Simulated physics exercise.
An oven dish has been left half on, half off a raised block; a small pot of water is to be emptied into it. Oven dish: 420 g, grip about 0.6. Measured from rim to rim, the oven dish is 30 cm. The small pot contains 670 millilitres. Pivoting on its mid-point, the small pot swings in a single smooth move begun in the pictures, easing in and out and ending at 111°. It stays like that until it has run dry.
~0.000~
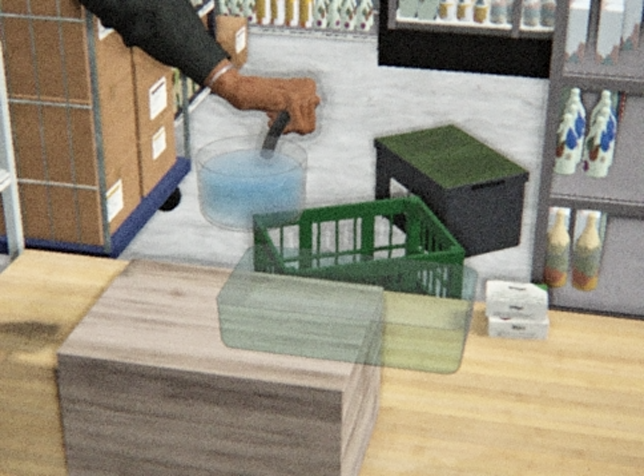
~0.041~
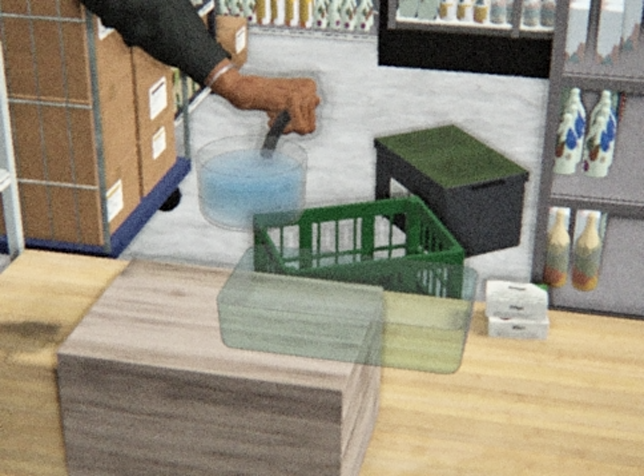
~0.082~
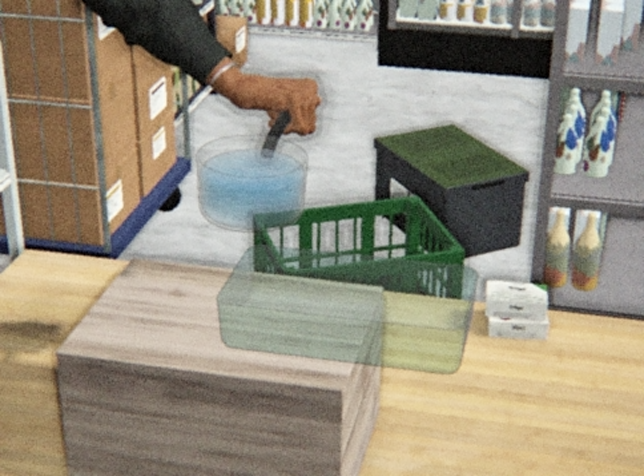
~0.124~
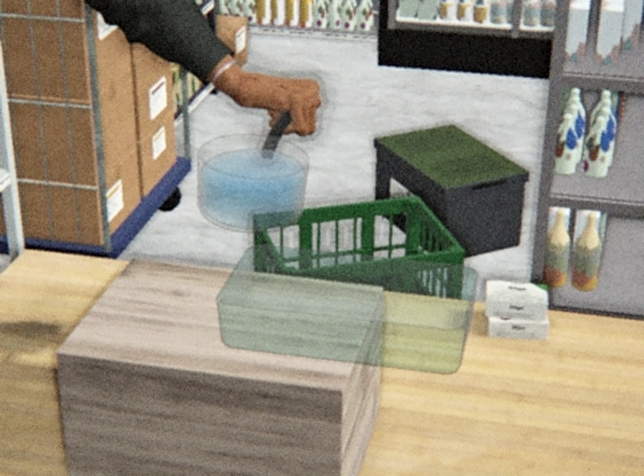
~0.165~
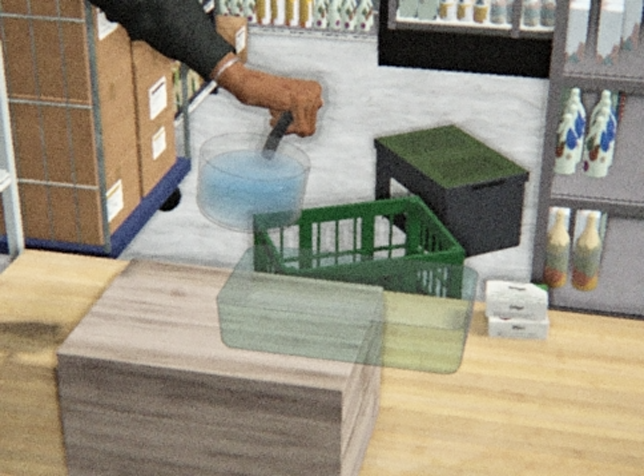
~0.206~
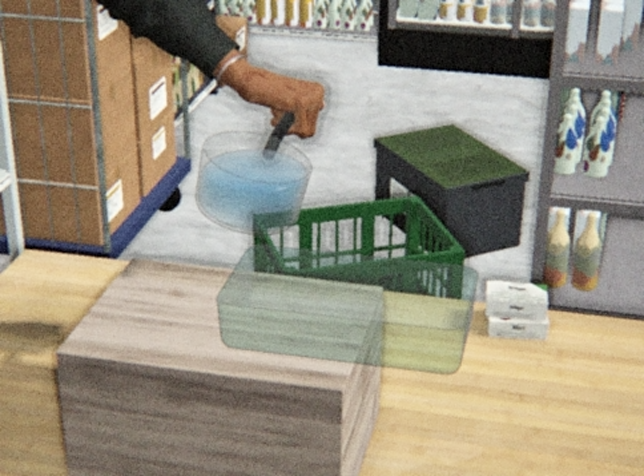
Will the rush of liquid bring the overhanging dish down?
No, it stays.
By 0.57 s the tilt is 75° and 54 per cent is still to pour; the oven dish lies level with 13 per cent in it.
By 0.84 s the tilt is 109° and 7 per cent is still to pour; the oven dish lies level with 82 per cent in it.
By 1.12 s the tilt is 111° and 0 per cent is still to pour; the oven dish lies level with 97 per cent in it.
By 1.43 s the tilt is 111° and 0 per cent is still to pour; the oven dish lies level with 98 per cent in it.
At rest the oven dish lies level with 97 per cent in it.
